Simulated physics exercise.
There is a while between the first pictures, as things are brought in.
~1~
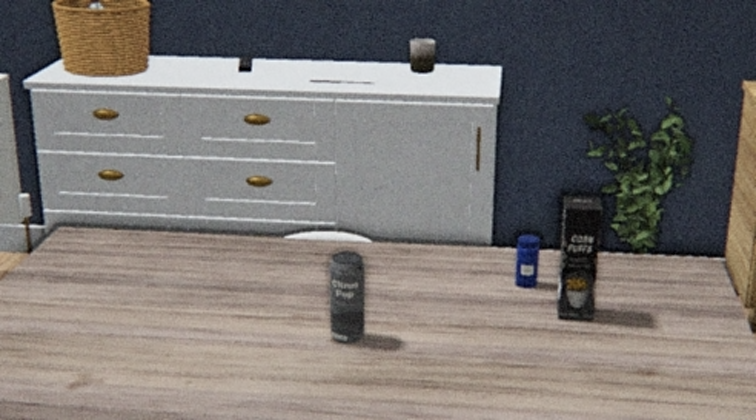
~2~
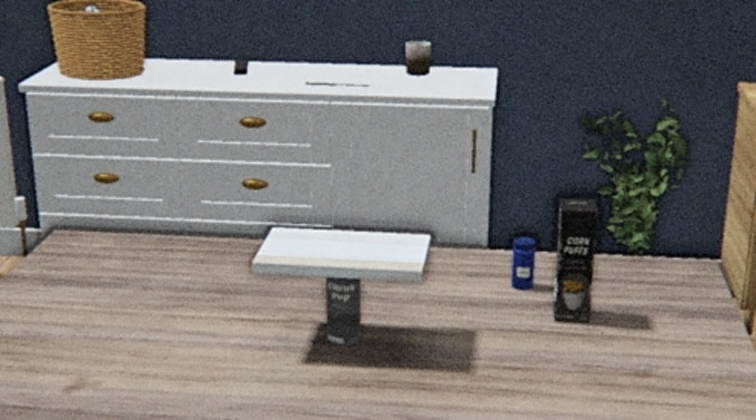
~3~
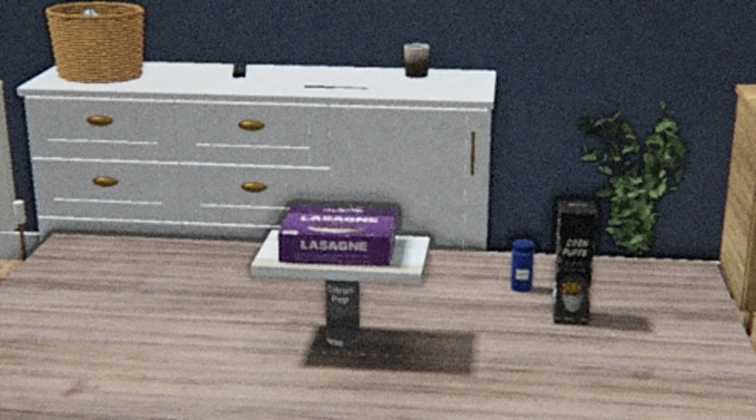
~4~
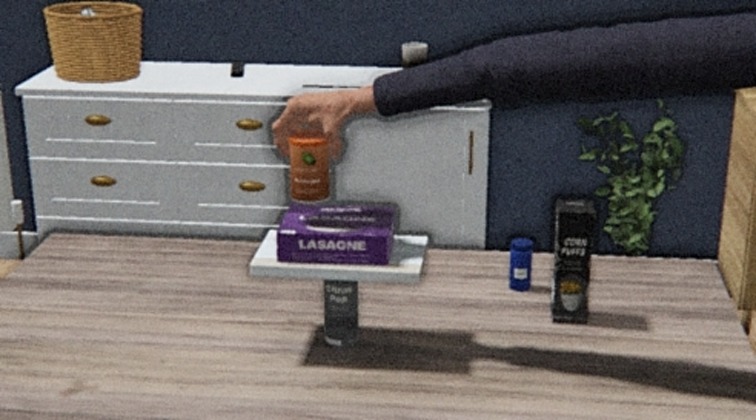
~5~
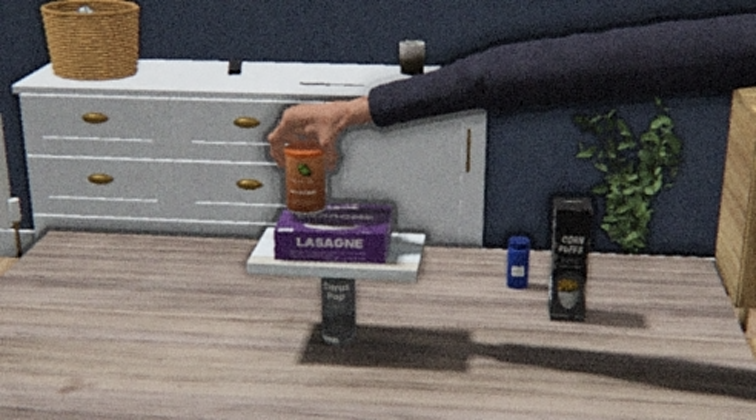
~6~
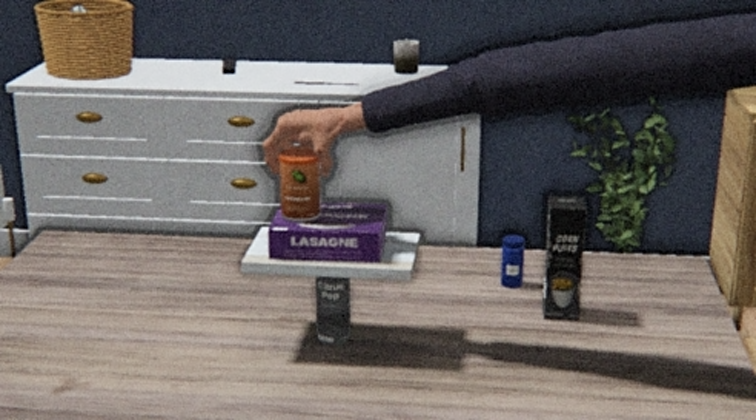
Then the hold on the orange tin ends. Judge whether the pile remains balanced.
The pile does remain balanced.
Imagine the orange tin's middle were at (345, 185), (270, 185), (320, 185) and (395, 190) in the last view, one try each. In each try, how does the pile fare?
Going through the four cases in order, the pile stands firm, then tumbles down, then stands firm, and finally tumbles down.
Then, 0.50 s later than the last frame, all is still.
Then, 1.50 s later than the last frame, orange tin resting near (299, 185).
When it is over, all 6 as before. End places, in pixels of the last picture, orange tin near (297, 185). The pile holds.
